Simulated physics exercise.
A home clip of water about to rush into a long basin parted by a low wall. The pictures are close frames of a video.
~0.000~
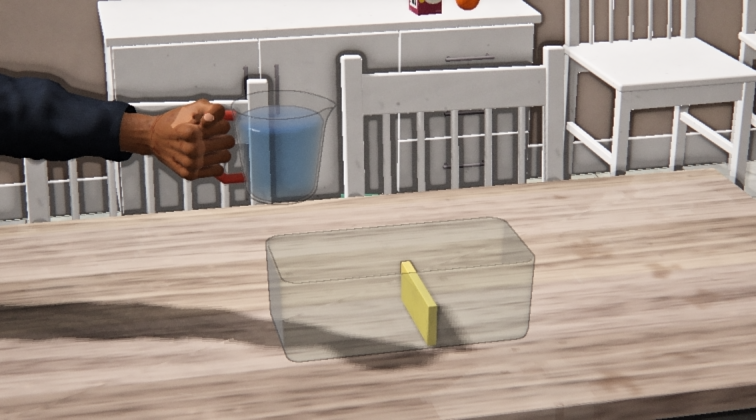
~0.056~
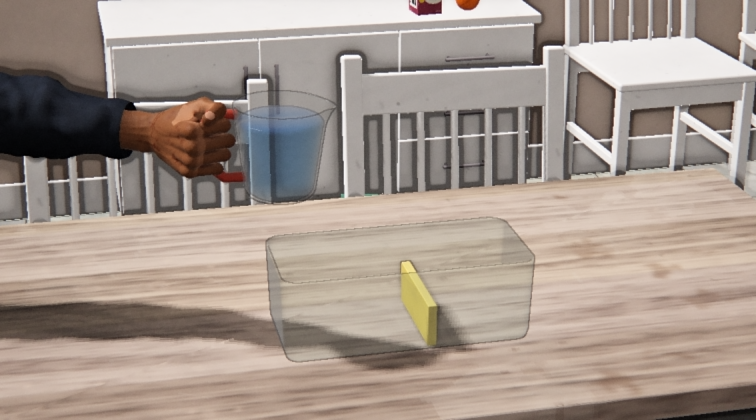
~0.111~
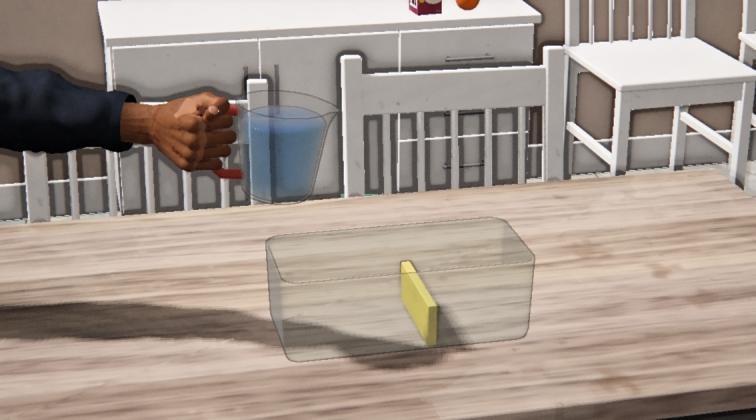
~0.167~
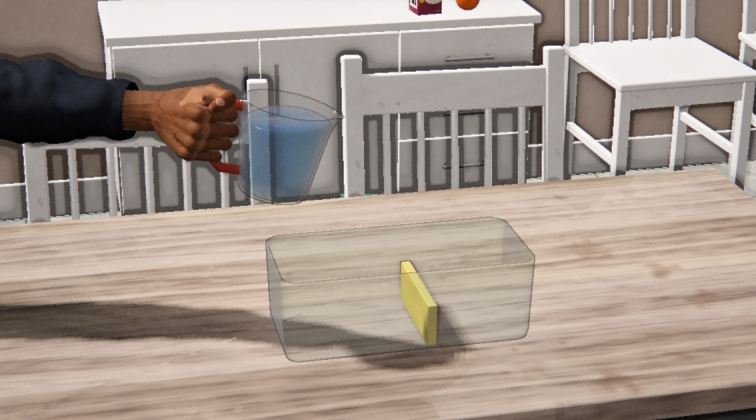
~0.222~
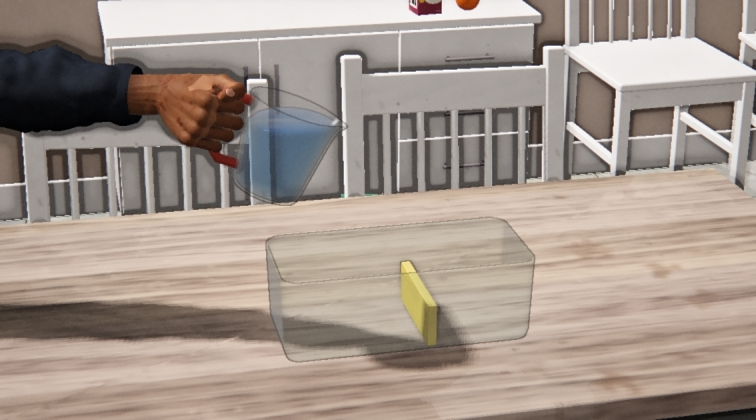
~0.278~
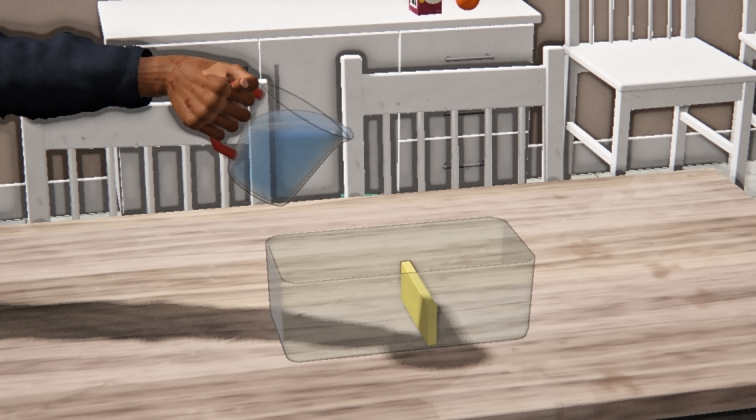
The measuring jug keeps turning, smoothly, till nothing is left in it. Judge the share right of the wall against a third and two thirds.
It comes to under a third.
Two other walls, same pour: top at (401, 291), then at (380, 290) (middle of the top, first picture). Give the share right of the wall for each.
Near 20 % and 50 %.
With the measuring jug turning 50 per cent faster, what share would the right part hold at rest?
Roughly 5 in a hundred.
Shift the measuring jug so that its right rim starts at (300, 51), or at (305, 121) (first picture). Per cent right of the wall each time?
First some 5, then 5 per cent.
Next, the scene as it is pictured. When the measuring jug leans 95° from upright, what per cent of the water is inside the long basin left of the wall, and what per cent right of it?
Left about 25, right about 0.
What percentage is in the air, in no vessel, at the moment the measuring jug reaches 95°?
Close to 30 per cent.
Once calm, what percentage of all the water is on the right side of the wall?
Near 5 %.
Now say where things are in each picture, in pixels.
In the first frame, it leans 0°; its right rim is at (336, 102); the water meets the walls at (236, 120) and (323, 114); the long basin's rim runs from (273, 261) to (519, 239); the wall's top is at (419, 284).
In the second frame, it leans 1°; its right rim is at (337, 104); the water meets the walls at (236, 119) and (323, 115).
In the third frame, it leans 6°; its right rim is at (340, 108); the water meets the walls at (239, 118) and (326, 116).
In the fourth frame, it leans 13°; its right rim is at (344, 115); the water meets the walls at (243, 118) and (332, 118).
In the fifth frame, it leans 22°; its right rim is at (348, 125); the water meets the walls at (246, 121) and (339, 120).
In the sixth frame, it leans 33°; its right rim is at (351, 137); the water meets the walls at (242, 136) and (340, 128); 1 per cent is over the edge.
A moment on, the measuring jug is tipped on its side and 47 per cent is still to pour, 24 is left of the wall and 0 right of it.
Next, the measuring jug is tipped right over and 6 per cent is still to pour, 79 is left of the wall and 1 right of it.
Then the measuring jug is tipped right over and 0 per cent is still to pour, 90 is left of the wall and 3 right of it.
Later the measuring jug is tipped right over and 0 per cent is still to pour, 90 is left of the wall and 4 right of it.
In the end 90 per cent lies left of the wall, 4 right of it and 6 outside.
